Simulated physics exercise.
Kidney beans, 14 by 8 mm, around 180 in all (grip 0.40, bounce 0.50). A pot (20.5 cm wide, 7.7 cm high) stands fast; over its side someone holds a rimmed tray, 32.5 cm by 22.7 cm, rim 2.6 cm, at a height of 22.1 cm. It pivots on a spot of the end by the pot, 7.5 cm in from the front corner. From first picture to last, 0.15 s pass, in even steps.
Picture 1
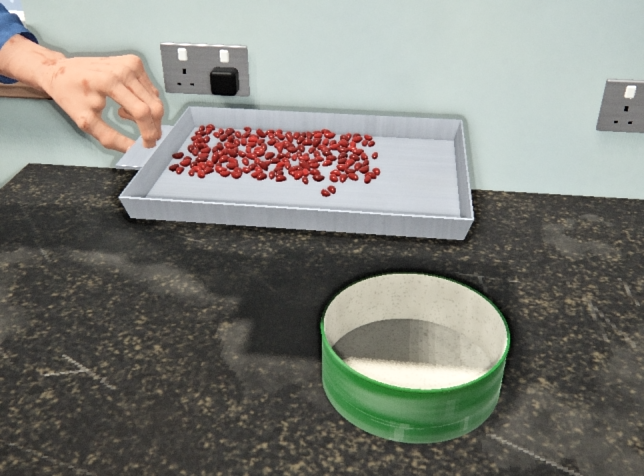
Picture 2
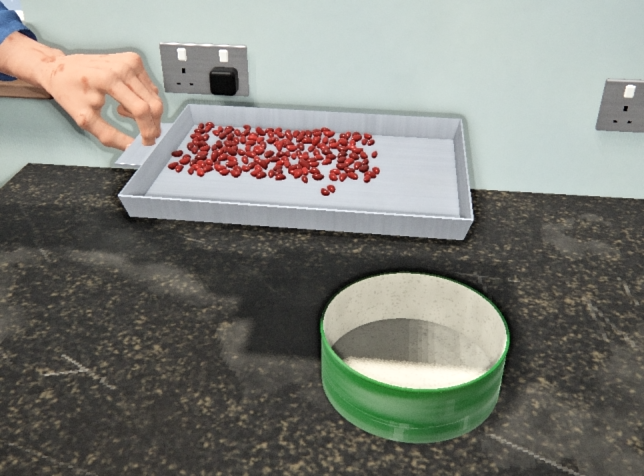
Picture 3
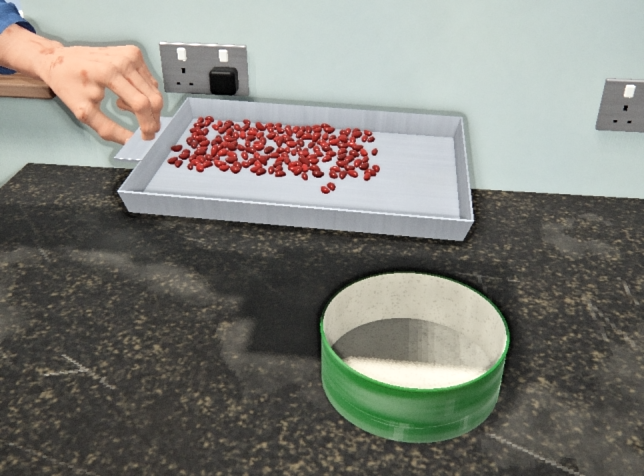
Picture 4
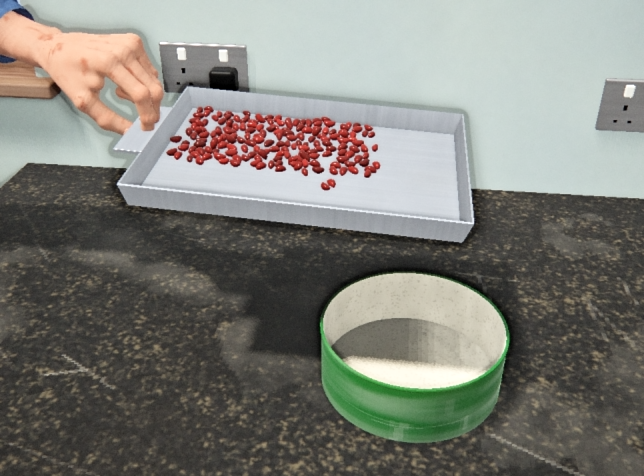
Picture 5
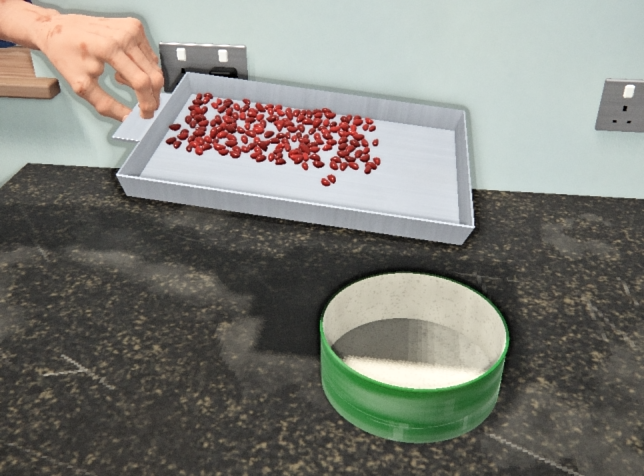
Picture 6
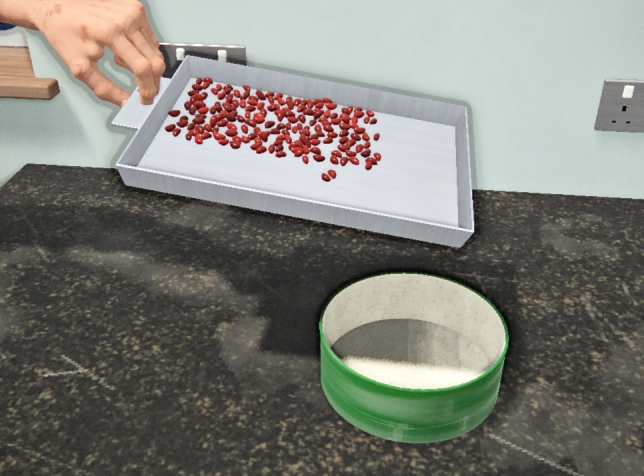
Shallow tray of red beans tilting gradually as a hand raises its left end, beside a green-sided round pot on a dark speckled countertop.
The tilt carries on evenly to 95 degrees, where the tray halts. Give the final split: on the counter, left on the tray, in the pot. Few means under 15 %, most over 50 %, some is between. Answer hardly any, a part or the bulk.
Counter the bulk, tray hardly any, pot a part.
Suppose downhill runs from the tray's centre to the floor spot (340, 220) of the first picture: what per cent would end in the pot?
Some 70 per cent.
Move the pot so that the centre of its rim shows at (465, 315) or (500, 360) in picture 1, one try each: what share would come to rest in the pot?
About 40 and 100 per cent.
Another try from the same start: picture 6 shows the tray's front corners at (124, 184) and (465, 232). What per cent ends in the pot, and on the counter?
Pot 60, counter 40.
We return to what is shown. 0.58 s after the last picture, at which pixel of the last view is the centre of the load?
Around (465, 271).
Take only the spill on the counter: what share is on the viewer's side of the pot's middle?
Roughly 90 per cent.
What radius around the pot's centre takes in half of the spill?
About 26 cm.
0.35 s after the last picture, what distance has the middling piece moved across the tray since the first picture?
Some 7 cm.
Then, 0.35 s after the last picture, tilt 52 degrees; the tray holds 100 %, the pot 0 %.
Then, 0.58 s after the last picture, tilt 80 degrees; the tray holds 60 %, the pot 0 %.
Then, 0.92 s after the last picture, tilt 95 degrees; the tray holds 5 %, the pot 35 %.
In the end, counter 60 %, tray 0 %, pot 40 %.
